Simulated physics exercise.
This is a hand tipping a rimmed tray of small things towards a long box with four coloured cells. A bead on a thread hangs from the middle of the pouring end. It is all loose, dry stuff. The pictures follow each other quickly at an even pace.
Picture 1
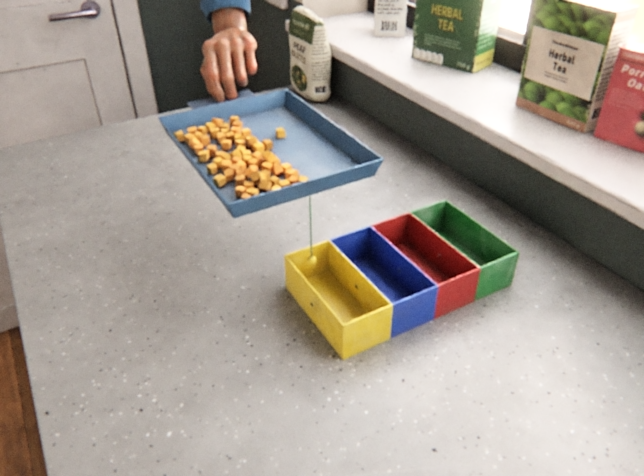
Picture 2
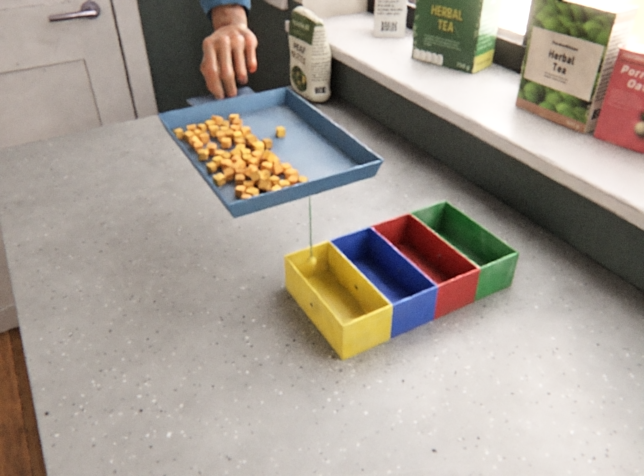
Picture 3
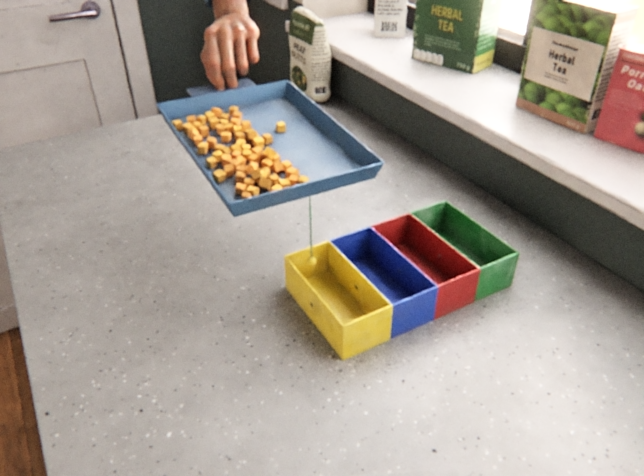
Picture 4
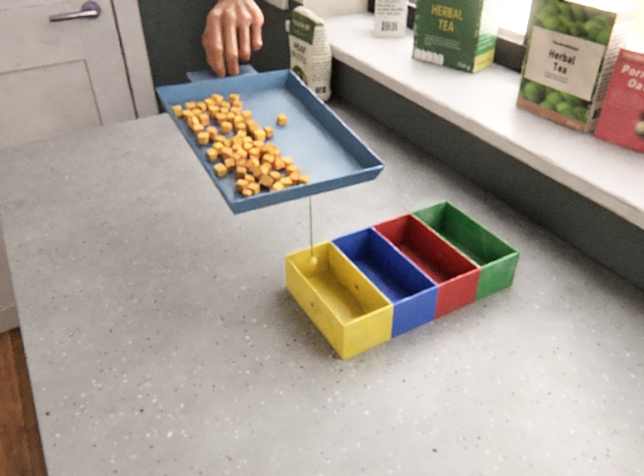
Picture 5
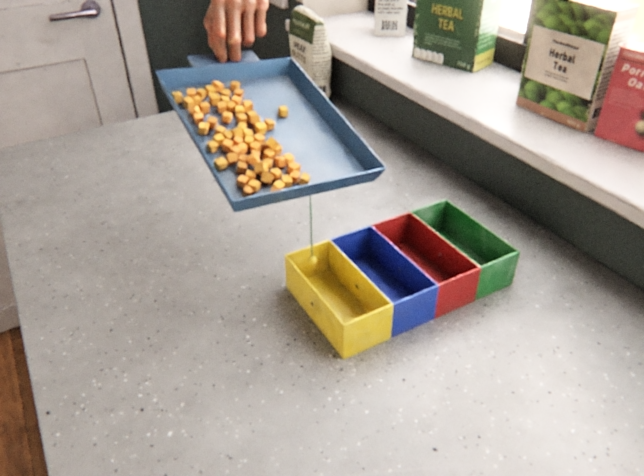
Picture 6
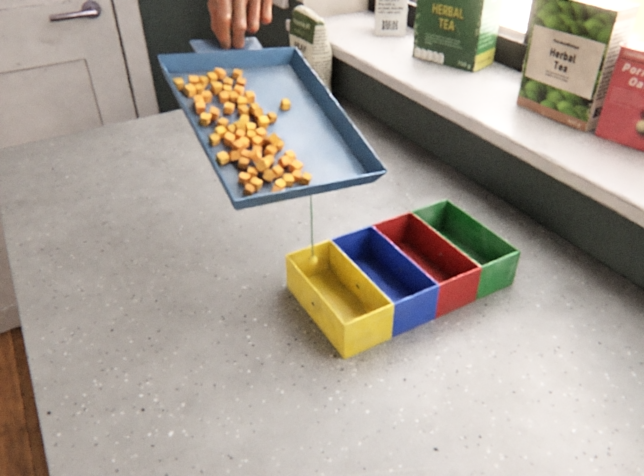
The clip shows a hand holding a blue rimmed tray of croutons above a box with yellow, blue, red and green cells; the hand gradually raises the tray's handle end, increasing its tilt, while the box stays still.
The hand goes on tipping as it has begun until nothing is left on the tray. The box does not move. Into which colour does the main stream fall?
The blue one ends fullest.
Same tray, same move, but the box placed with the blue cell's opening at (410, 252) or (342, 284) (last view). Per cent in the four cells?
About 70 and 100 per cent.
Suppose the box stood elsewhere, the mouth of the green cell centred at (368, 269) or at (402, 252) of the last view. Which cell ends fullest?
First the green cell, then that red cell.
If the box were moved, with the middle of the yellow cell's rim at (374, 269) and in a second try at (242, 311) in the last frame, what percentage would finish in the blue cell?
First some 0, then 10 per cent.
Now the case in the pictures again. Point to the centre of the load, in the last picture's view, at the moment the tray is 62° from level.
Roughly at (324, 167).
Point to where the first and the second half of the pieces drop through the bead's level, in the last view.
Around (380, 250) and then (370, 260).
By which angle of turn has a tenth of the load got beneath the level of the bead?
Roughly 105°.
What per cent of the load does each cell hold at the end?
Yellow cell near 30; blue cell near 60; red cell near 0; green cell near 0.
Soon, tray tipped steeply; all on the tray.
A while on, tray tipped right over; most on the tray; a small part in the blue cell; a stray few in the yellow cell; a stray few in the red cell; a stray few falling or outside the box.
Towards the end, tray tipped past a quarter turn; about two thirds in the blue cell; about a third in the yellow cell; a stray few in the red cell; a small part falling or outside the box.
Finally, tray tipped past a quarter turn; about two thirds in the blue cell; about a third in the yellow cell; a stray few in the red cell; none in the green cell; a small part outside the box.
